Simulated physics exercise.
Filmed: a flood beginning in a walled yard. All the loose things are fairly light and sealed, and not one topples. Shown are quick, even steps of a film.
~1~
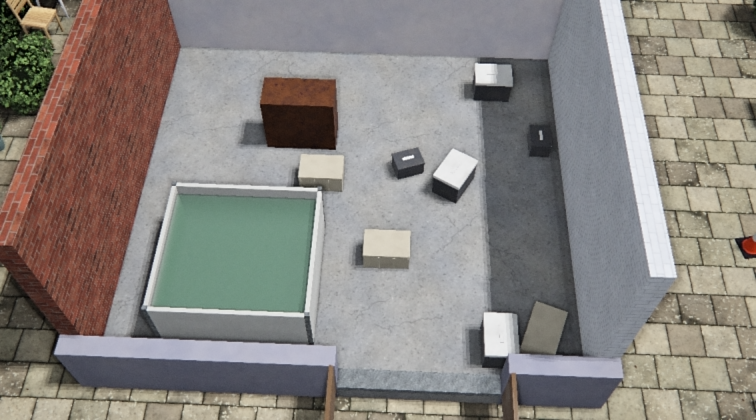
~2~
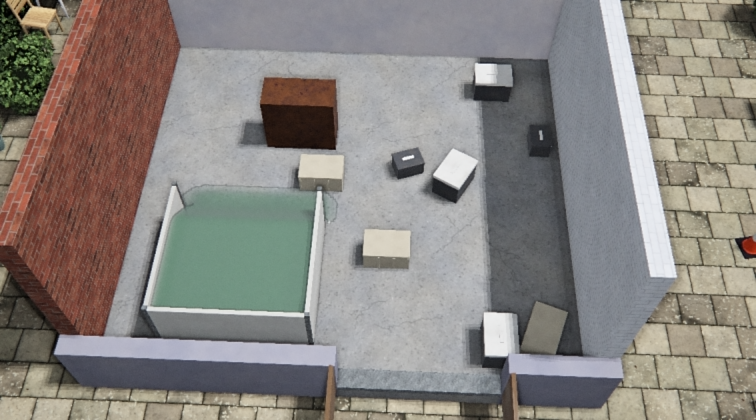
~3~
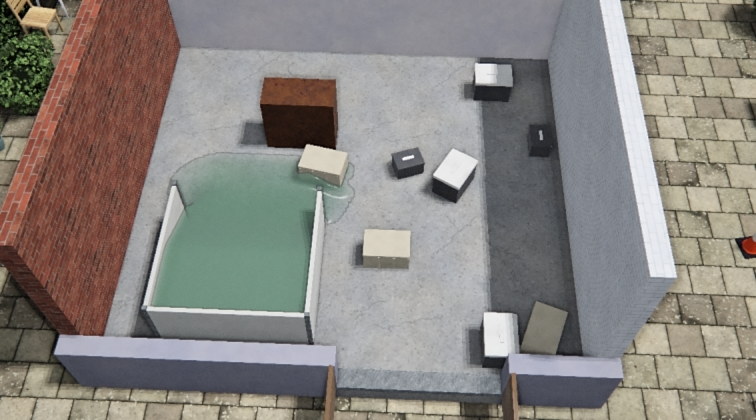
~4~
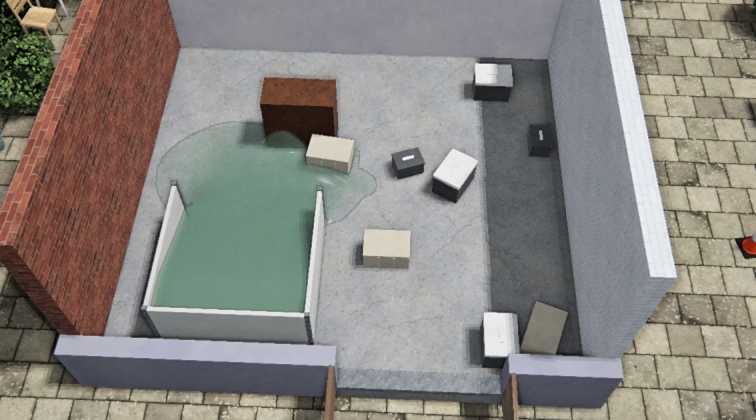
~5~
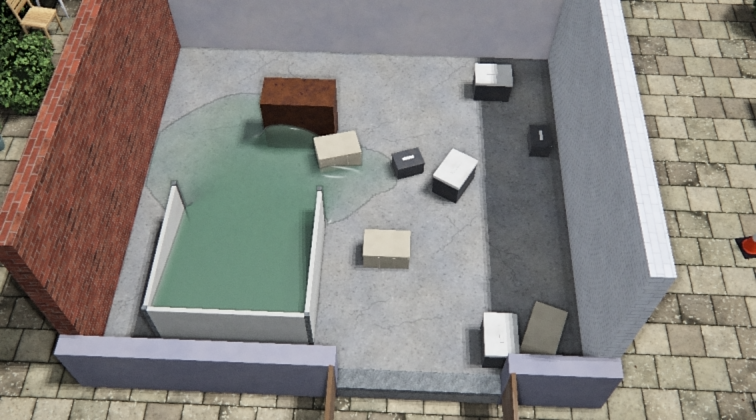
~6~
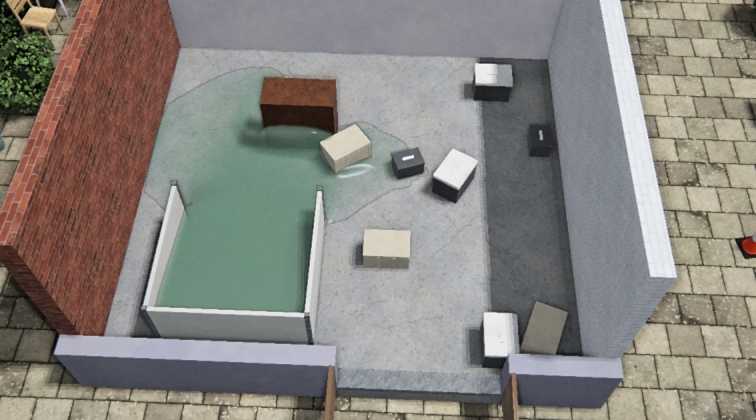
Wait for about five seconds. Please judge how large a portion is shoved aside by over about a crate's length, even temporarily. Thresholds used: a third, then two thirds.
It lands in the middle band.
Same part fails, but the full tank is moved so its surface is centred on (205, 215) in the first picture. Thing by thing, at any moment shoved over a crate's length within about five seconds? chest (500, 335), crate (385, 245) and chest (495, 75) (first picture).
In turn: Under that mark, under that mark, beyond that mark.
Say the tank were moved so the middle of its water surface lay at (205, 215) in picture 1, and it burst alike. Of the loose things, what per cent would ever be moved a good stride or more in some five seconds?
About 60 %.
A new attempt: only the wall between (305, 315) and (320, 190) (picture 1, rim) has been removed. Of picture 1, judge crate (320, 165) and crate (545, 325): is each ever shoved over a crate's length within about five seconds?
Well, going one by one, it's distance not reached for the first and distance not reached for the second.
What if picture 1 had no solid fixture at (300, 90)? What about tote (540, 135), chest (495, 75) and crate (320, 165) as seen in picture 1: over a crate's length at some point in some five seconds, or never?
Well, the first was pushed clear, the second was pushed clear, and the third was pushed clear.
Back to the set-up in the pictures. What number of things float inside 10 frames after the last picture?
Total: 2.
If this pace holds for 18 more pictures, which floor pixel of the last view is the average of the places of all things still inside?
Close to pixel (511, 193).
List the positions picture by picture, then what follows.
In the first picture, a crate at (321, 166), on the bottom; a tote at (408, 158) rests on the ground; 0 of 8 have shifted.
In the second picture, a crate at (321, 166) rests on the ground; a tote at (408, 158) rests on the ground; 0 of 8 have shifted.
In the third picture, a crate at (323, 159), on the bottom, close to its start; a tote at (408, 158) rests on the ground; 1 of 8 have shifted.
In the fourth picture, a crate at (330, 148), on the bottom, a stride from its start; a tote at (408, 158) rests on the ground; 1 of 8 have shifted.
In the fifth picture, a crate at (337, 145) rests on the ground, a stride from its start; a tote at (408, 158) rests on the ground; 1 of 8 have shifted.
In the sixth picture, a crate at (345, 142) rests on the ground, a stride from its start; a tote at (408, 158), on the bottom; 1 of 8 have shifted.
A moment on, 1 of 8 are well off their spots; 1 afloat.
Next, 3 of 8 are well off their spots; 2 afloat.
Later, 4 of 8 are well off their spots; 4 afloat.
In the end, 4 of 8 are well off their spots, and 5 have been at some point; 5 afloat.
